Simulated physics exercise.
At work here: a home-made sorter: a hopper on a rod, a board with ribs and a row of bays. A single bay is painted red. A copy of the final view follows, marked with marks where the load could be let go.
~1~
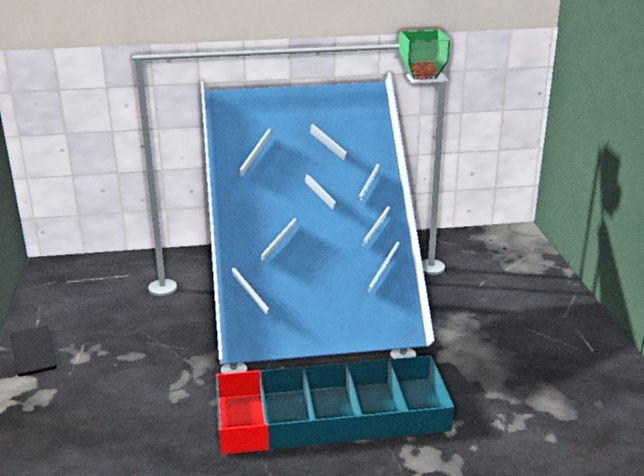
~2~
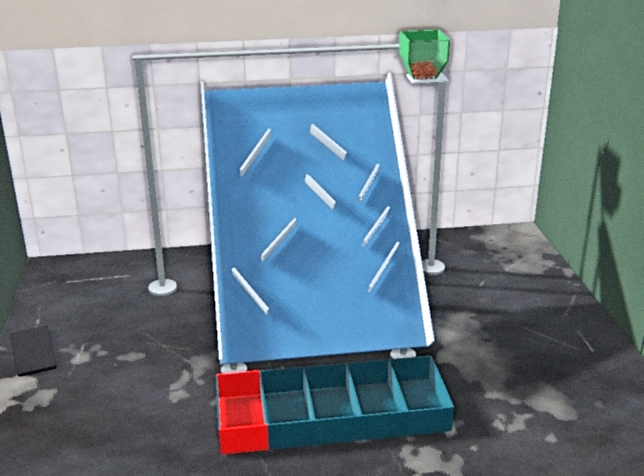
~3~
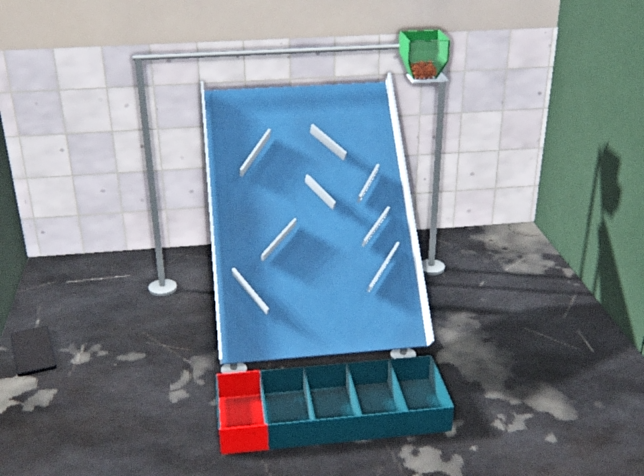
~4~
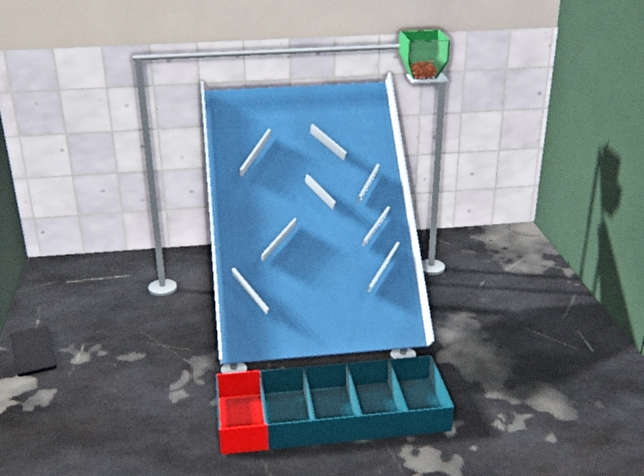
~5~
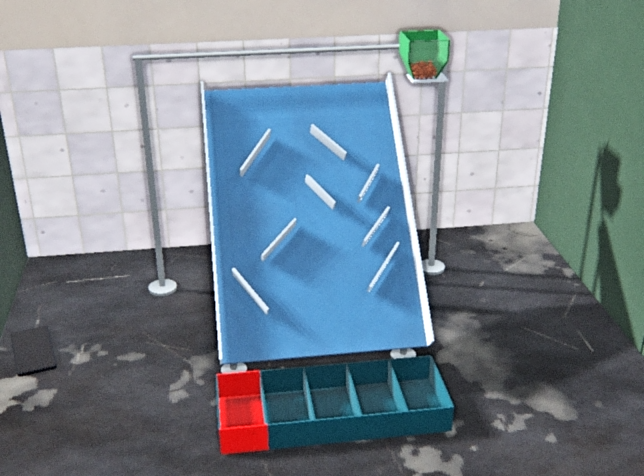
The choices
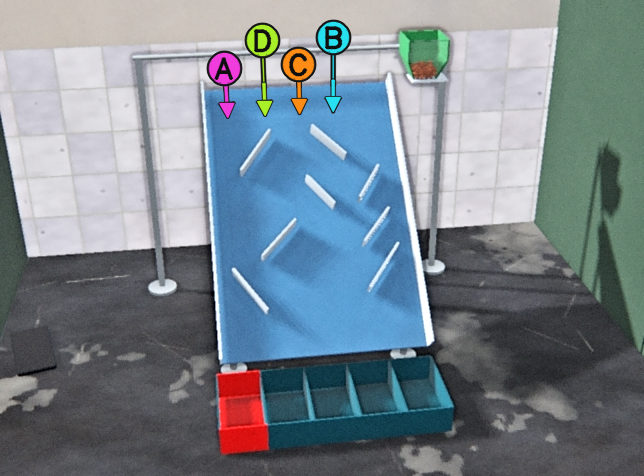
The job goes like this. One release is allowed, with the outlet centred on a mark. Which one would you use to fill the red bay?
Choose A.
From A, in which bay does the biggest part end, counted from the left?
The first.
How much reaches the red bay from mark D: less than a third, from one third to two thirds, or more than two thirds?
It is from one third to two thirds.
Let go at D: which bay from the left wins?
The first.
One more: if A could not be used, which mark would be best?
D it is.
On the marked copy, mark A meets the board at (227, 112); mark B meets the board at (333, 106); mark C meets the board at (299, 108); mark D meets the board at (264, 110).
For mark A, the bulk in the red bay, close to a quarter in other bays.
For mark B, none at all in the red bay, all but a few in other bays.
For mark C, a small share in the red bay, all but a few in other bays.
For mark D, close to half in the red bay, close to half in other bays, only a few outside the box.
